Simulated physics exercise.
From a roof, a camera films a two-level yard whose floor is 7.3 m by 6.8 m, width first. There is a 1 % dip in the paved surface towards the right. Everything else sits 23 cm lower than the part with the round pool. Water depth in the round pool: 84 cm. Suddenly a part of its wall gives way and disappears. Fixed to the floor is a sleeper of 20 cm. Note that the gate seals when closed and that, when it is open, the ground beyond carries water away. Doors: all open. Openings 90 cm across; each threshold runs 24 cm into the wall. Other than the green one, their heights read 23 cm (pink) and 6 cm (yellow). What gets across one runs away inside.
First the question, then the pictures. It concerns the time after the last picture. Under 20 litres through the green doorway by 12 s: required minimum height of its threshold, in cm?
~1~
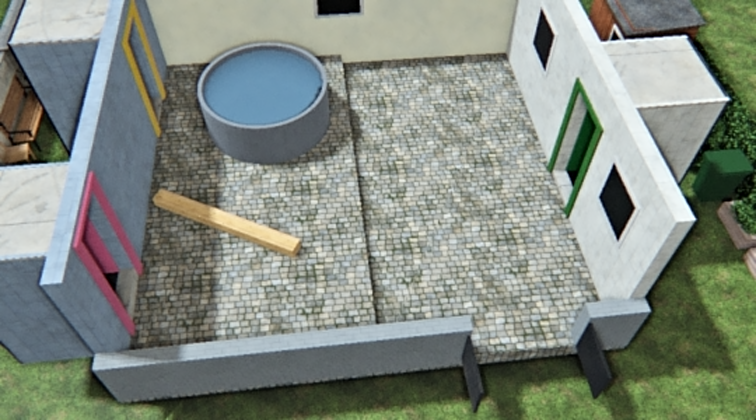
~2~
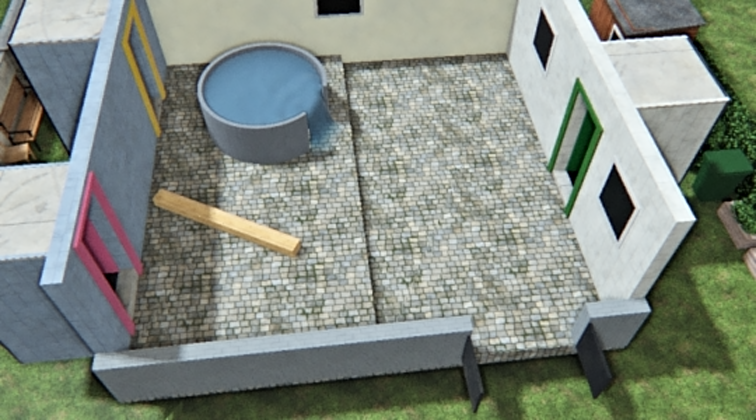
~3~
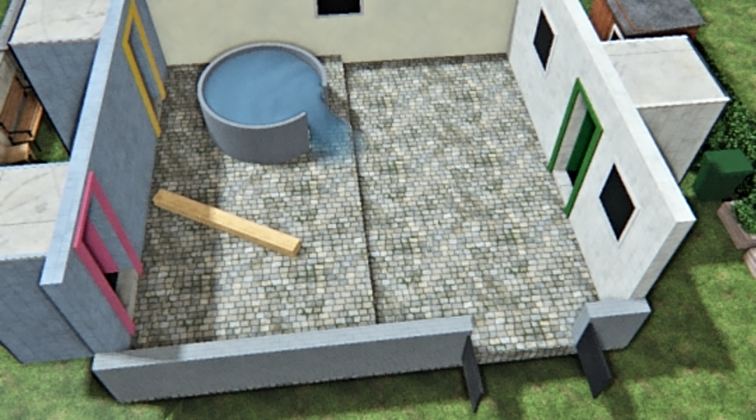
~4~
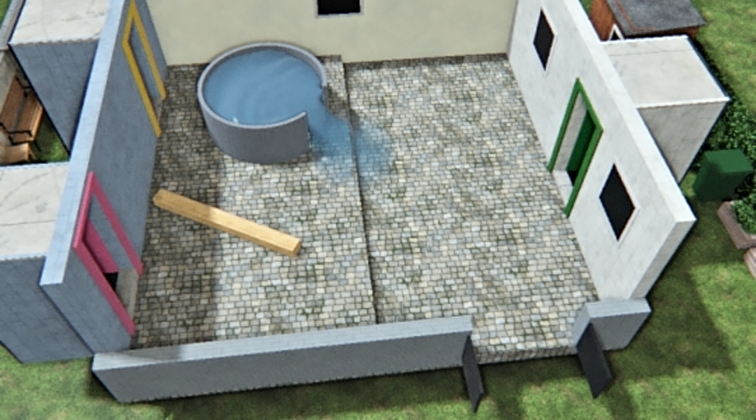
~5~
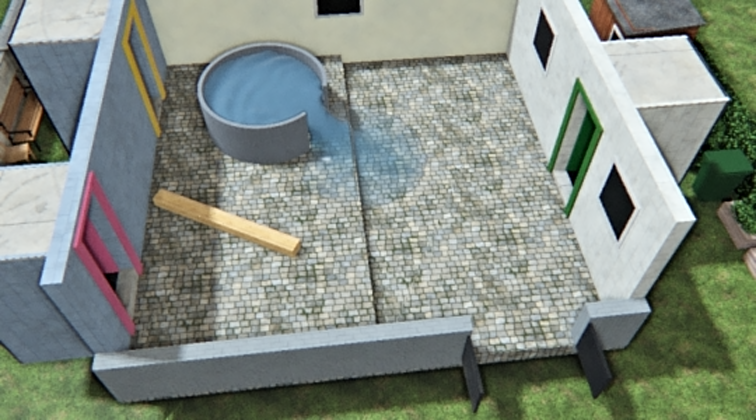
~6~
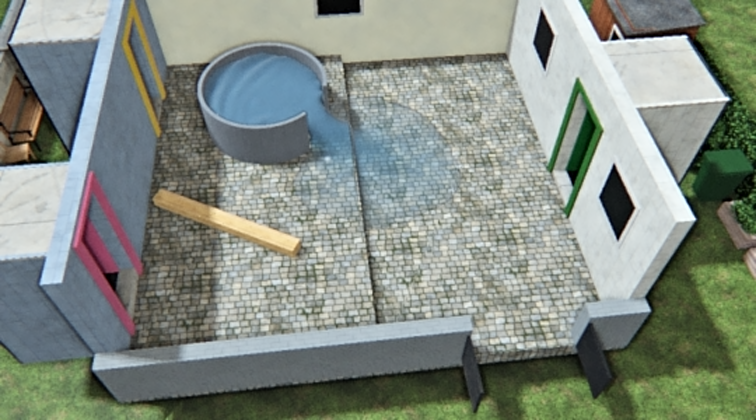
Roughly 20 cm.
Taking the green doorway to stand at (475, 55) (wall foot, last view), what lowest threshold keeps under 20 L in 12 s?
Minimum: Close to 10.5 cm.
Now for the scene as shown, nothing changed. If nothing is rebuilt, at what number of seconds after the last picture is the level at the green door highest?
1.6 s.
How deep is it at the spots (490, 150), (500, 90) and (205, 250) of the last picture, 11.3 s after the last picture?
Some 8, 7 and 0 cm.
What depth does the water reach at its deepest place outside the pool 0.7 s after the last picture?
Around 39 centimetres.
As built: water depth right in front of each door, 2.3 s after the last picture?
Before pink it's 0 cm, before green 20 cm, before yellow 0 cm.
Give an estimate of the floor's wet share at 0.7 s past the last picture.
Some 40 in a hundred.
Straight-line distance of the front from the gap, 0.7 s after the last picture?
Reach: Approx. 5.0 m.
Then, 0.7 s after the last picture water covers 40 % of the floor, deepest (39 cm) near (322, 145); 13 cm at the green door, 0 litres in over its 9 cm threshold.
Then, 2.3 s after the last picture water covers 50 % of the floor, deepest (30 cm) near (594, 297); 20 cm at the green door, 108 litres in over its 9 cm threshold.
Then, 11.3 s after the last picture water covers 55 % of the floor, deepest (13 cm) near (594, 328); 12 cm at the green door, 212 litres in over its 9 cm threshold.
At the green door as built, the water peaked near 24 cm, 1.5 s after the last picture.
With a threshold of 18 cm, 31 litres would have come in within the 12 s; with 24 cm, 5 litres. So under 20 litres takes about 20 cm.
